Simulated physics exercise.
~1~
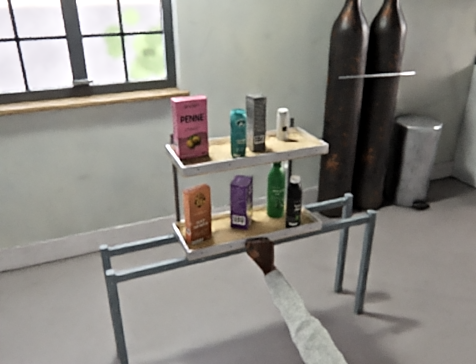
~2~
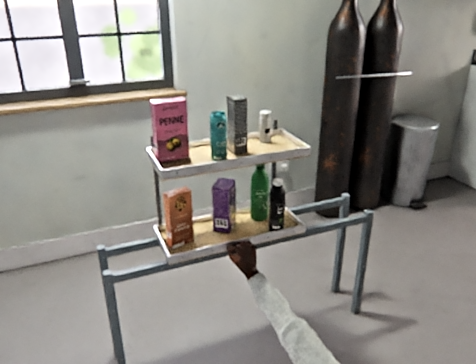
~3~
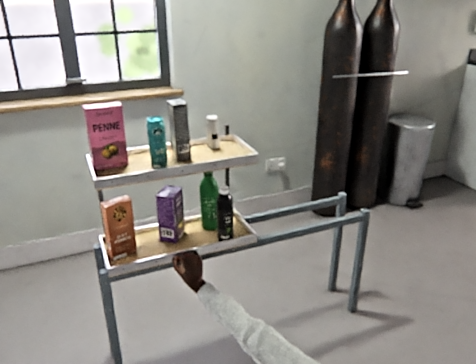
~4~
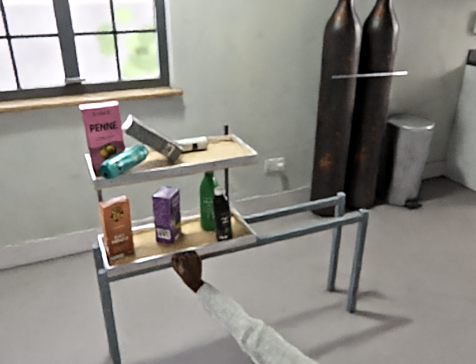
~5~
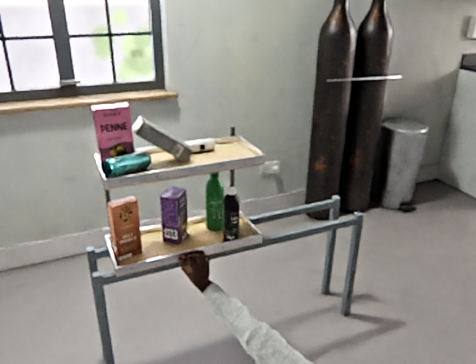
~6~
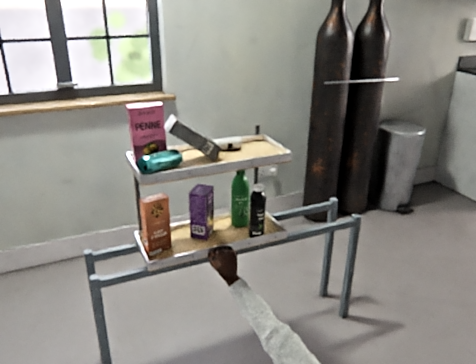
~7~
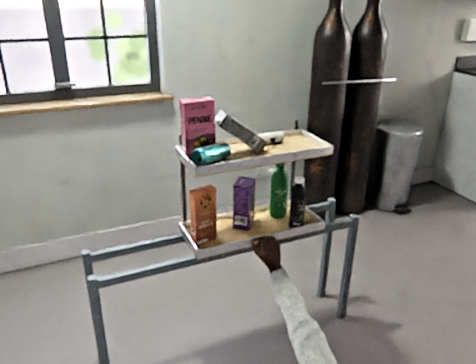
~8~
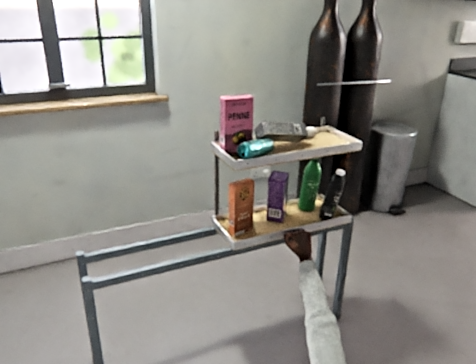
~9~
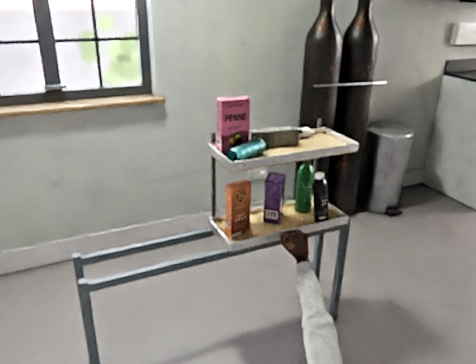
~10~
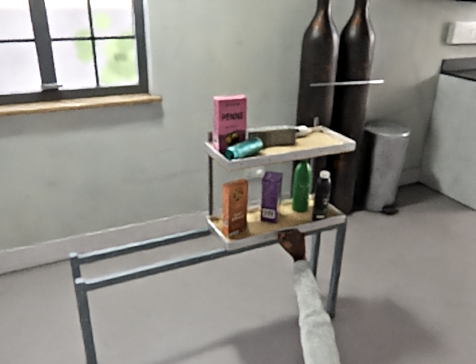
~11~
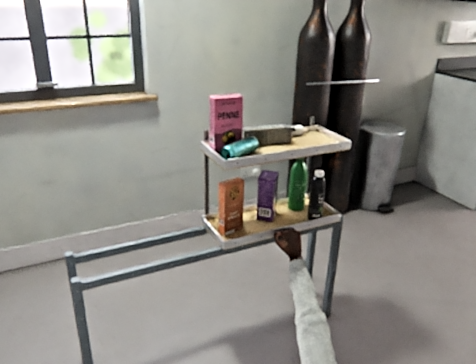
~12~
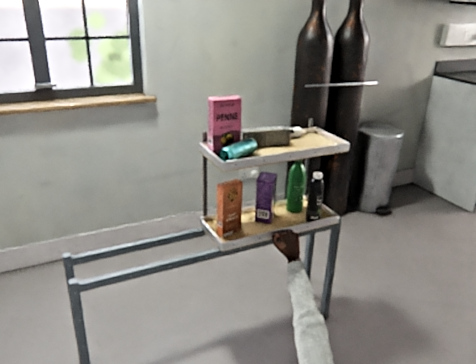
A hand slides a two-level tray left, then right, toppling three upper-shelf items.
